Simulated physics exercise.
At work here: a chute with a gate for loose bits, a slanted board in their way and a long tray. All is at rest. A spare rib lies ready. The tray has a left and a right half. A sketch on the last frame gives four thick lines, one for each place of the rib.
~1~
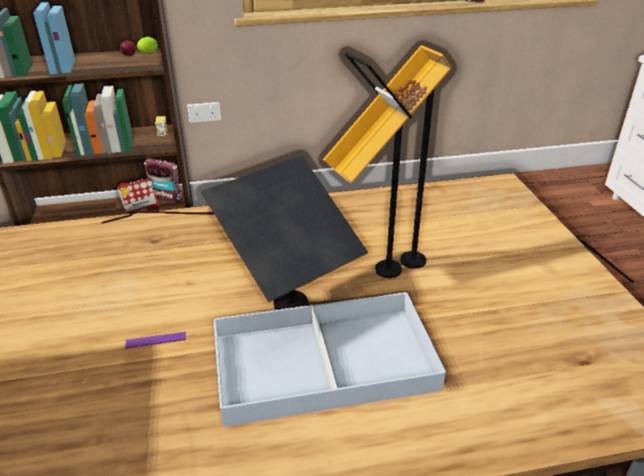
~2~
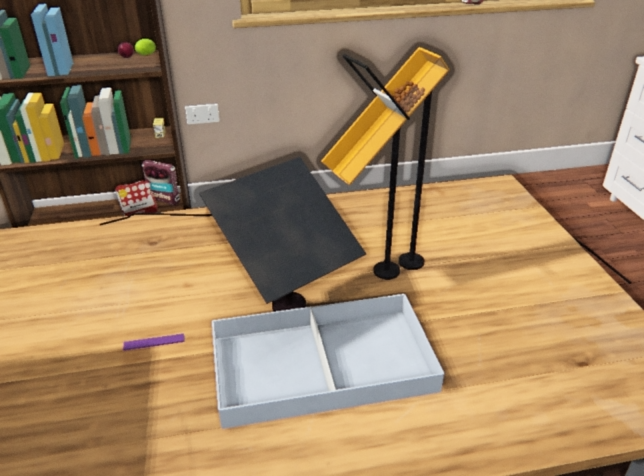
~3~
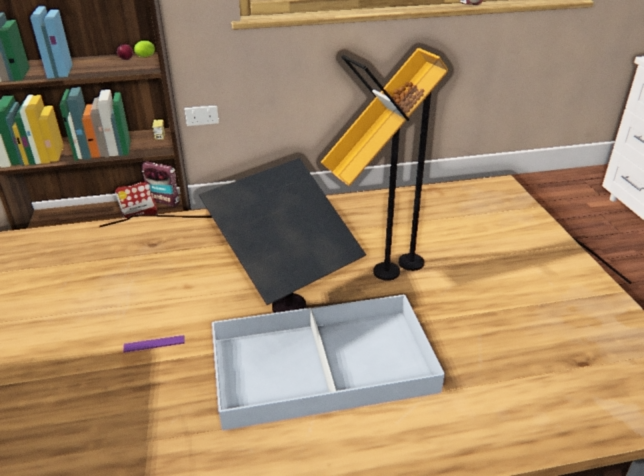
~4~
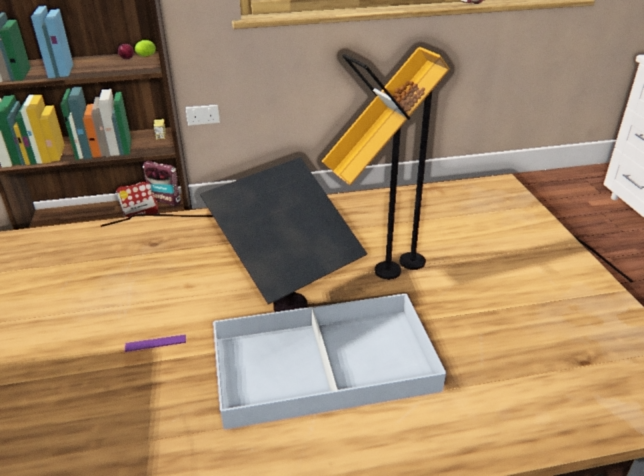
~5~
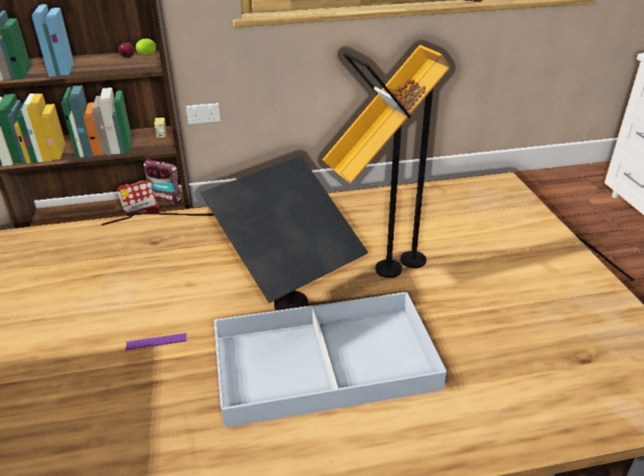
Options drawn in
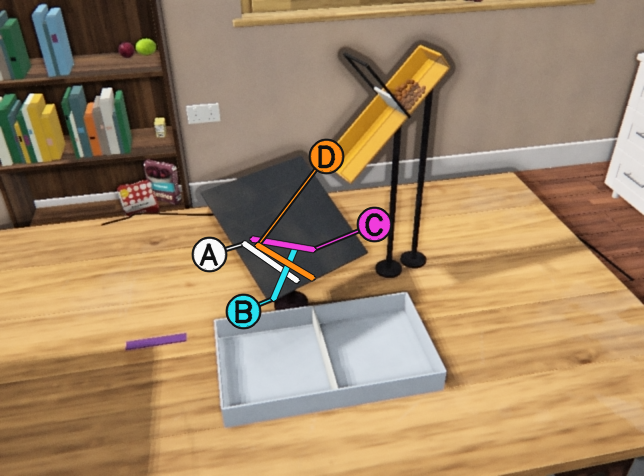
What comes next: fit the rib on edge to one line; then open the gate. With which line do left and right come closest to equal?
B beats the others.
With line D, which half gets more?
Right.
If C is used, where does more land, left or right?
More lands on the right.
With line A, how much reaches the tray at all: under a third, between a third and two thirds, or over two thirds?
Over two thirds.
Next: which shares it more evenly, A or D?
It is A.
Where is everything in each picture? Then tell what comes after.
Load behind the gate at (406, 99), cereal balls; lip of the chute at (343, 176), sloping fairly steeply, in the first frame.
Middle of the board at (285, 224), tilted fairly steeply; middle of its low edge at (320, 277); of its high edge at (252, 173), in the second frame.
Front corners of the tray at (220, 411) and (443, 374); front end of its middle wall at (335, 392); gate still shut at (384, 98), in the third frame.
Middle of the load at (404, 101); lip at (342, 178), in the fourth frame.
Middle of the load at (405, 99); lip at (342, 177), in the fifth frame.
On the marked copy, line A from (244, 243) to (296, 280); line B from (295, 247) to (273, 298); line C from (252, 239) to (313, 249); line D from (257, 245) to (312, 277).
With A, of what is caught, a small part in the left half, most in the right.
With B, of what is caught, about two thirds in the left half, about a third in the right.
With C, of what is caught, a small part in the left half, nearly all in the right.
With D, of what is caught, a stray few in the left half, nearly all in the right.
